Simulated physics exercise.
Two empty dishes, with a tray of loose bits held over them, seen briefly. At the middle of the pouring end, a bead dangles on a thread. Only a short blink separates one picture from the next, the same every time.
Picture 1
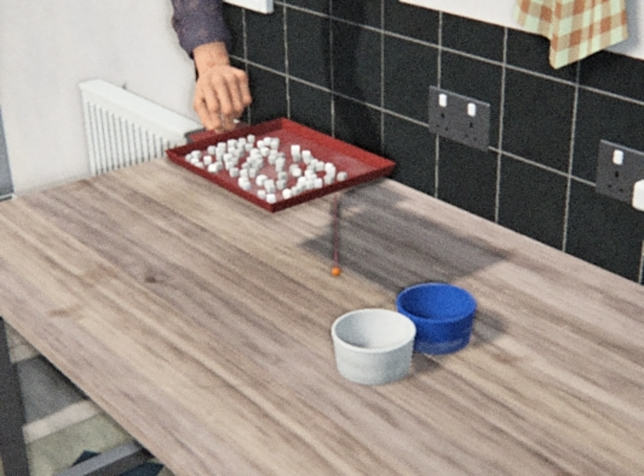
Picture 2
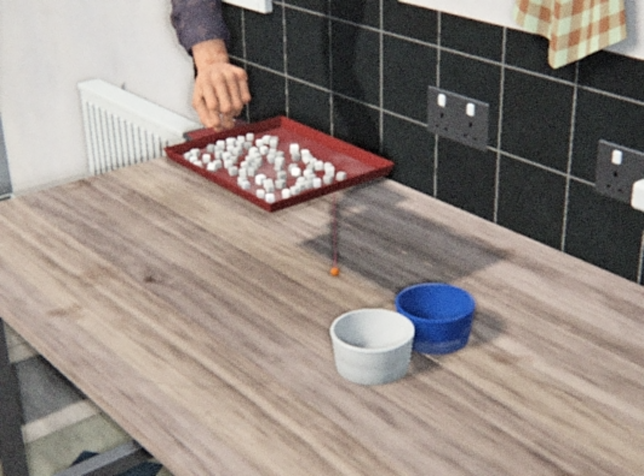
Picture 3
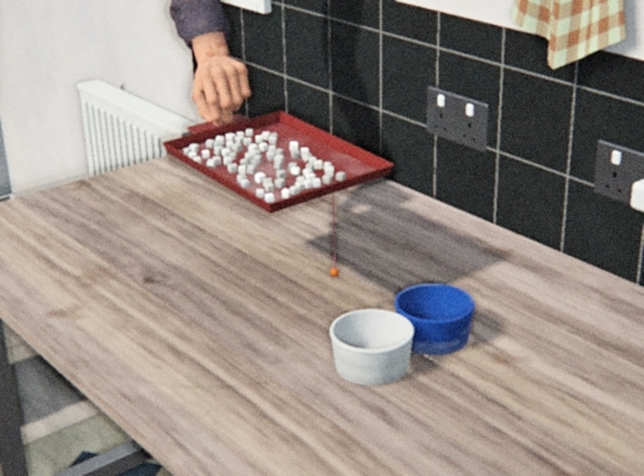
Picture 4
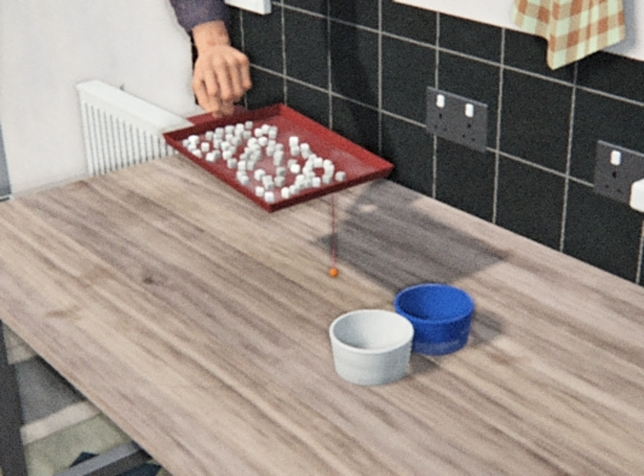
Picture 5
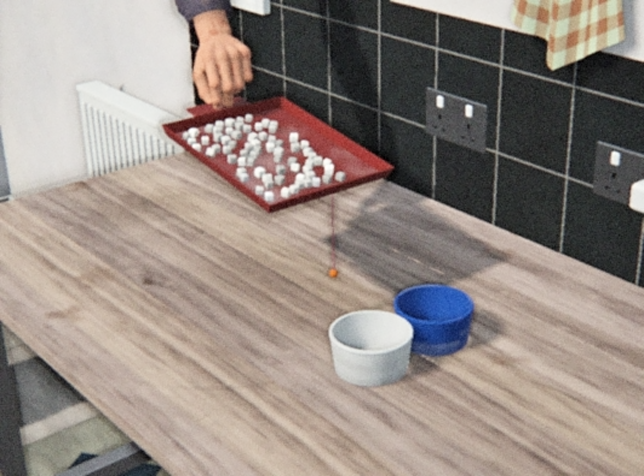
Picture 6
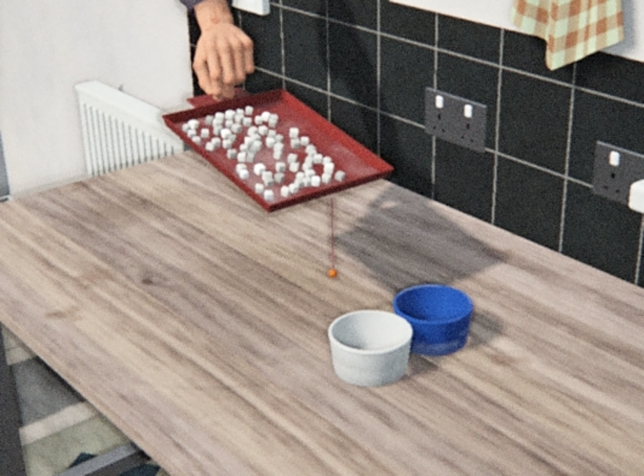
On a wooden table beside a black-tiled wall, a white dish and a blue dish sit empty near a red tray of small white cubes, a bead hanging from its front edge. A hand slowly raises the tray's back end, tilting it slightly toward its right front corner, while the dishes stay put.
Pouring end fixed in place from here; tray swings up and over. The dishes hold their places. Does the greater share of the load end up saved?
So the dishes mostly fail at catching it, really.
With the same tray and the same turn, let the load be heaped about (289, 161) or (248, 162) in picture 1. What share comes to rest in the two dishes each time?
It would be about 0 per cent for the first and about 0 per cent for the second.
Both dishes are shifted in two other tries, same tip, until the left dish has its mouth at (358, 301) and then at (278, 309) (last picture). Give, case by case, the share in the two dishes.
Trial 1 80%, trial 2 20%.
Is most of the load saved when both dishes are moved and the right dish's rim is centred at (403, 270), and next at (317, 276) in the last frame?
A majority, then a minority.
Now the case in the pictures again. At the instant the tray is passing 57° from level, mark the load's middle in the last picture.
In the last view the centre sits at roughly (331, 178).
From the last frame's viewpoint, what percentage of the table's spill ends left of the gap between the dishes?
Left fraction: Around 80 per cent.
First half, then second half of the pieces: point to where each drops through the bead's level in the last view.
For the early half I get (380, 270), and for the late half (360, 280).
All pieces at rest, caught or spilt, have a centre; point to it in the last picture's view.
About pixel (376, 327).
Shortly afterwards, tray tipped steeply; all but a few on the tray; a little in the air.
Next, tray tipped right over; the bulk on the tray; a little outside both; a little in the air.
Some moments later, tray tipped past a quarter turn; a little in the left dish; all but a few outside both.
In the end, tray tipped past a quarter turn; a little in the left dish; none at all in the right dish; all but a few outside both.
